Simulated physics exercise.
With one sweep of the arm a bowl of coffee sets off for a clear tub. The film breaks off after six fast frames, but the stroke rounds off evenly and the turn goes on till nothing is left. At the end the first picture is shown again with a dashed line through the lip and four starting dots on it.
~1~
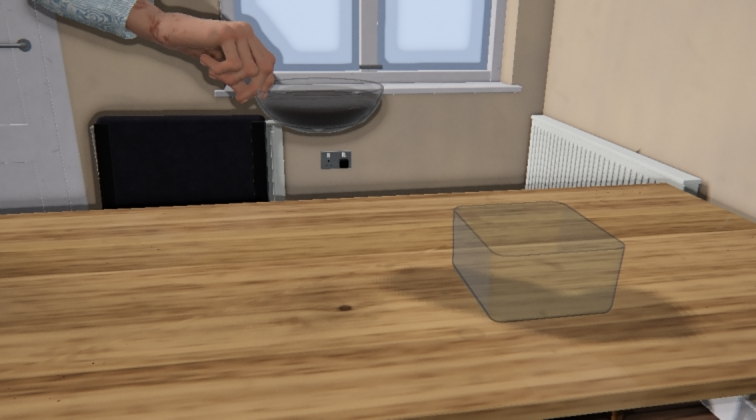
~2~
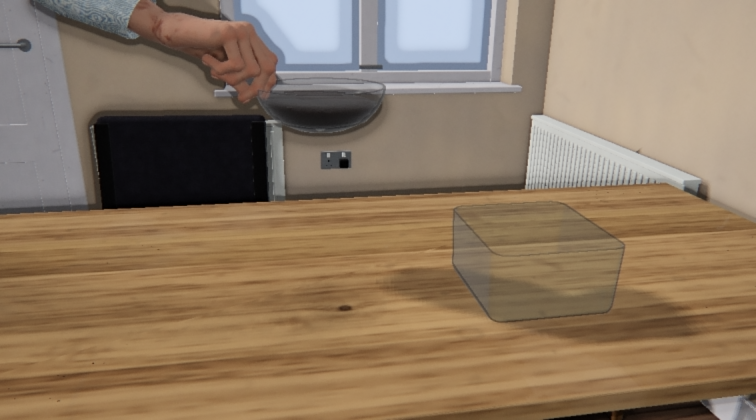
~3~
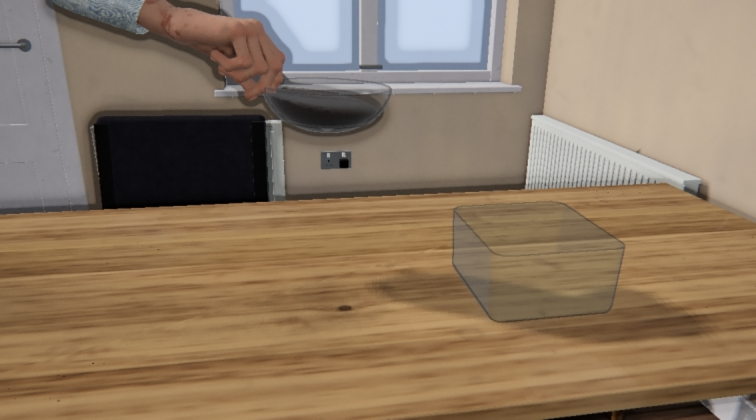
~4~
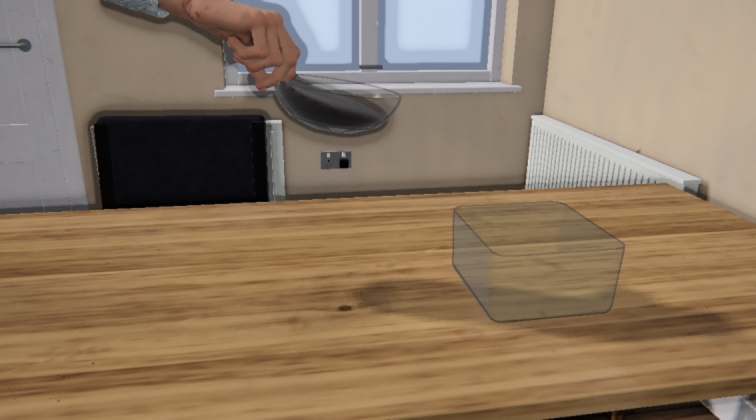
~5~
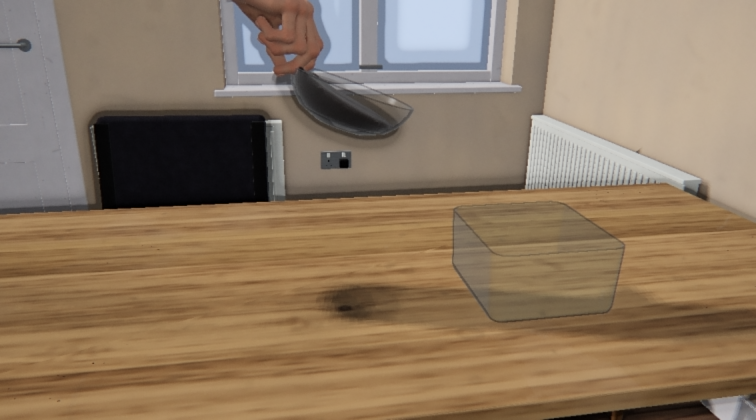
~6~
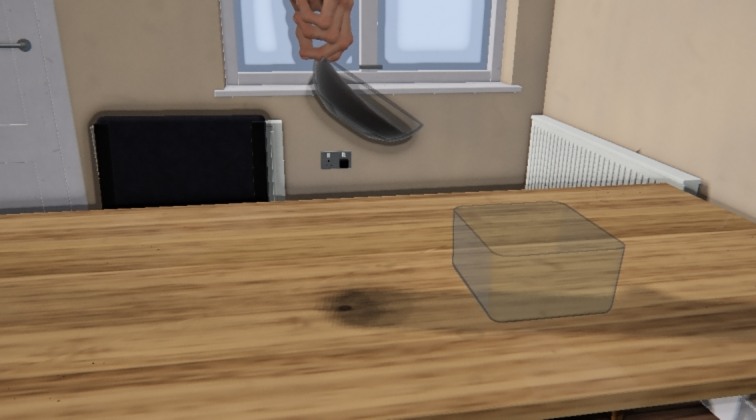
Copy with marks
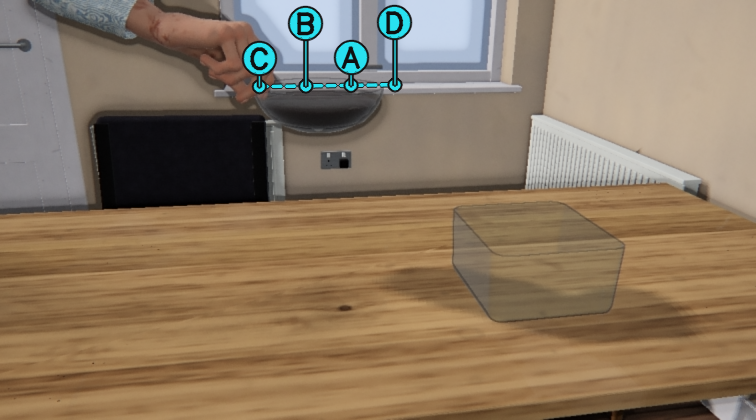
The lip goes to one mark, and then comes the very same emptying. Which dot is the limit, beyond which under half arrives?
A.
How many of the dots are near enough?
Two of them.
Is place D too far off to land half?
No, that is safe.
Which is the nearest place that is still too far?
Here it is place B.
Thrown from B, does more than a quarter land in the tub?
No.
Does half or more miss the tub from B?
Yes, that goes wrong.
On the marked copy, A at (351, 85); B at (305, 85); C at (259, 86); D at (394, 84).
With A, about 68 % lands in the tub, 10 % falls short and 22 % goes beside or beyond.
With B, about 14 % lands in the tub, 82 % falls short and 5 % goes beside or beyond.
With C, about 0 % lands in the tub, 97 % falls short and 3 % goes beside or beyond.
With D, about 79 % lands in the tub, 14 % falls short and 7 % goes beside or beyond.
